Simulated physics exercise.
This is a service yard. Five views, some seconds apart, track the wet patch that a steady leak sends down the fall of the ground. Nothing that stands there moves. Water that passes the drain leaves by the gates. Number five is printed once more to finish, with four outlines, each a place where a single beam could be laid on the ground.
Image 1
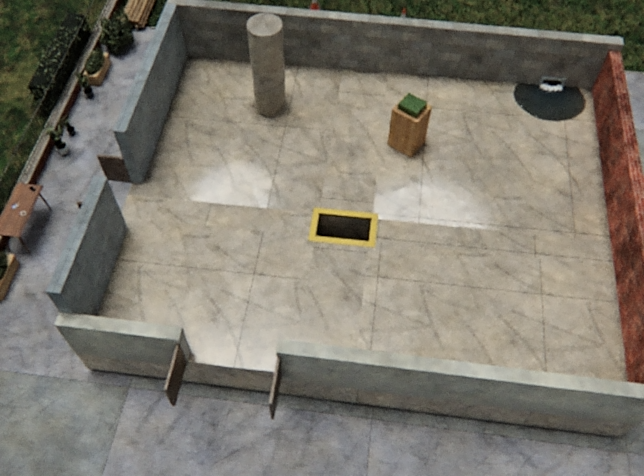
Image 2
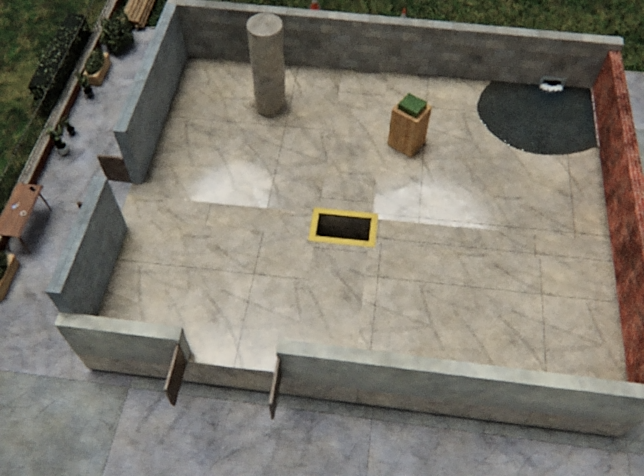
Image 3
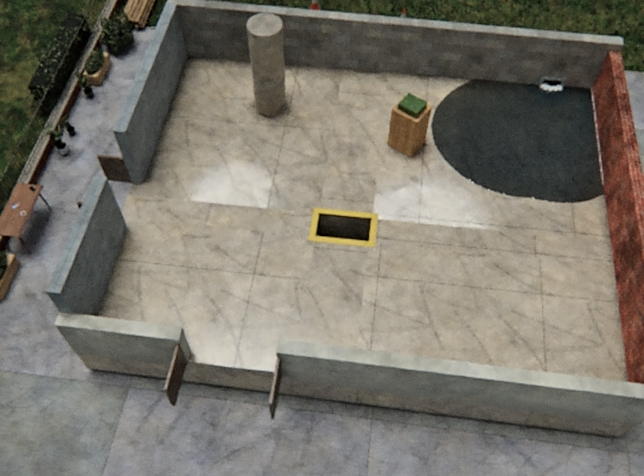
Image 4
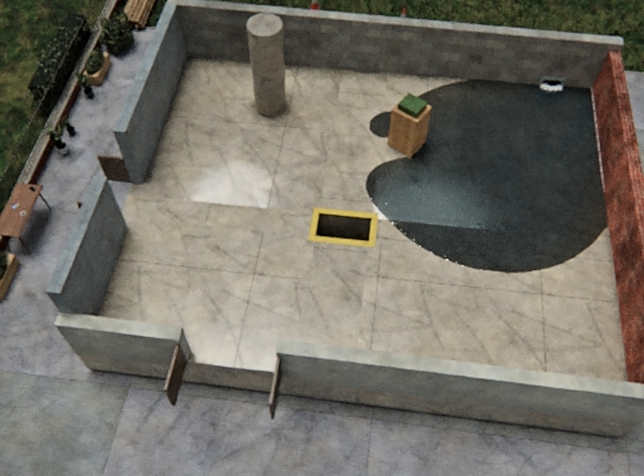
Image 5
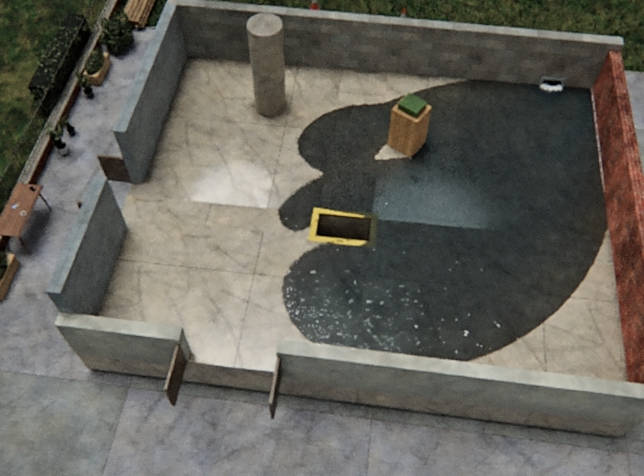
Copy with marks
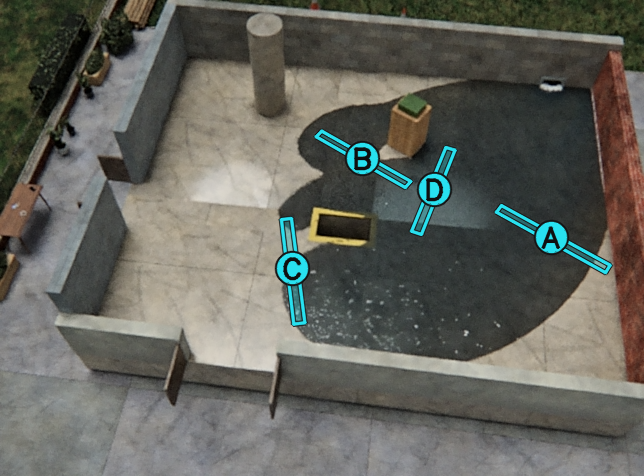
Service yard seen from above, dark water spreading from the top right corner, surrounding a wooden block and reaching a yellow-edged gully.
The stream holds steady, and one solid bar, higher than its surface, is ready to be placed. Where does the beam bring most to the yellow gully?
A beats the others.
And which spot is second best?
C.
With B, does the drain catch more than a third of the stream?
No, it does not.
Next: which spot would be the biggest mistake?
The answer is D.
On the marked copy, A from (498, 208) to (607, 268); B from (319, 133) to (408, 184); C from (286, 219) to (299, 323); D from (416, 232) to (450, 148).
For spot A, about 42 % of the stream runs into the yellow gully, about 52 % out by the gates.
For spot B, about 18 % of the stream runs into the yellow gully, about 75 % out by the gates.
For spot C, about 27 % of the stream runs into the yellow gully, about 65 % out by the gates.
For spot D, about 8 % of the stream runs into the yellow gully, about 86 % out by the gates.
